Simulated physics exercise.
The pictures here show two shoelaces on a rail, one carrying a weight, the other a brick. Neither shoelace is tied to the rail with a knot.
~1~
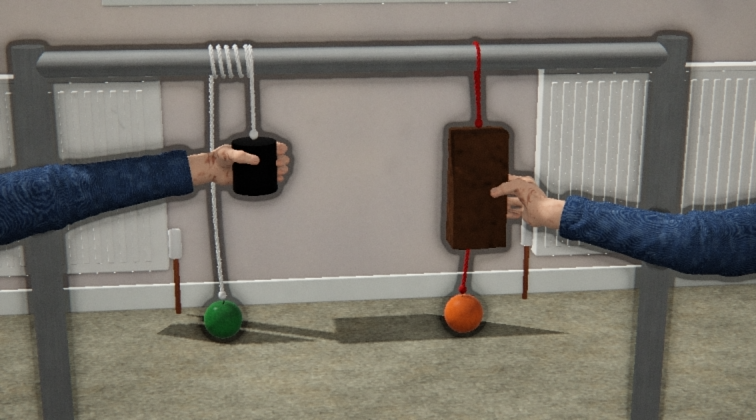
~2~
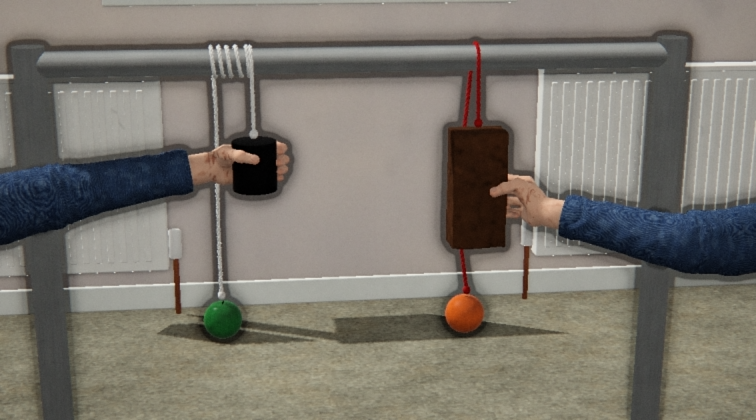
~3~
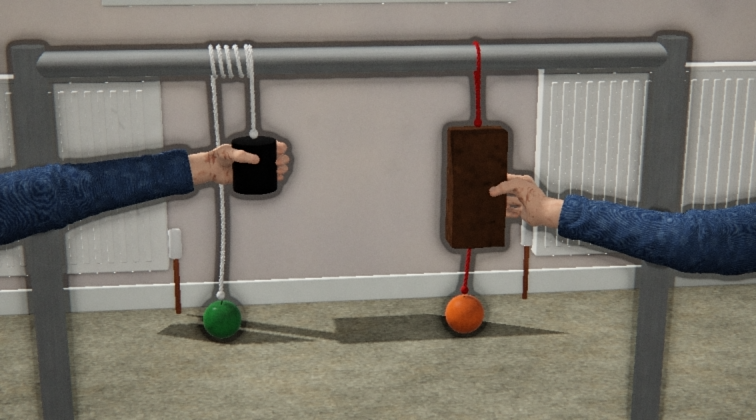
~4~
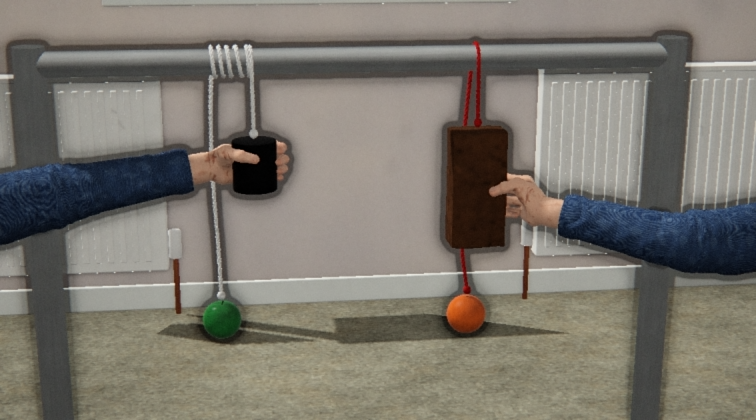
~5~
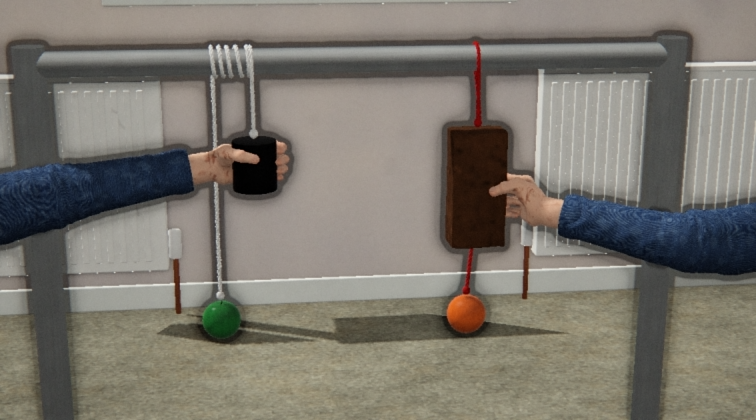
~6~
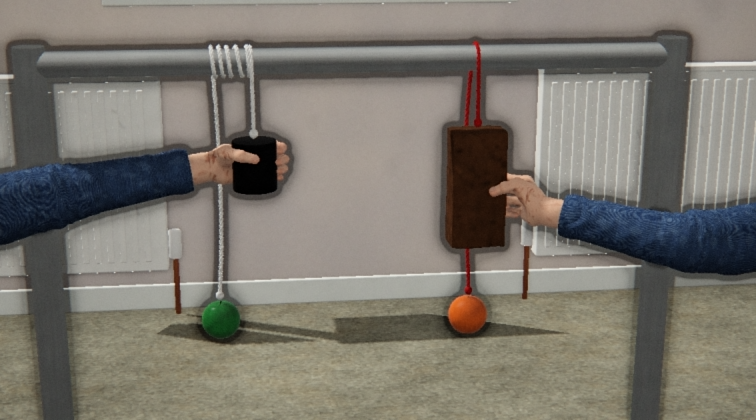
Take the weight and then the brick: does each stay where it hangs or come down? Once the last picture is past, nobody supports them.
As it happens, the weight stays where it hangs, the brick comes down.
Then, 0.38 s later than the last view, weight in the air near (252, 129); brick dropping near (472, 325).
Then, 0.78 s later than the last view, weight in the air near (253, 146); brick on the floor.
Finally, weight in the air near (249, 150); brick on the floor. The weight keeps its height and the brick runs down to the floor.
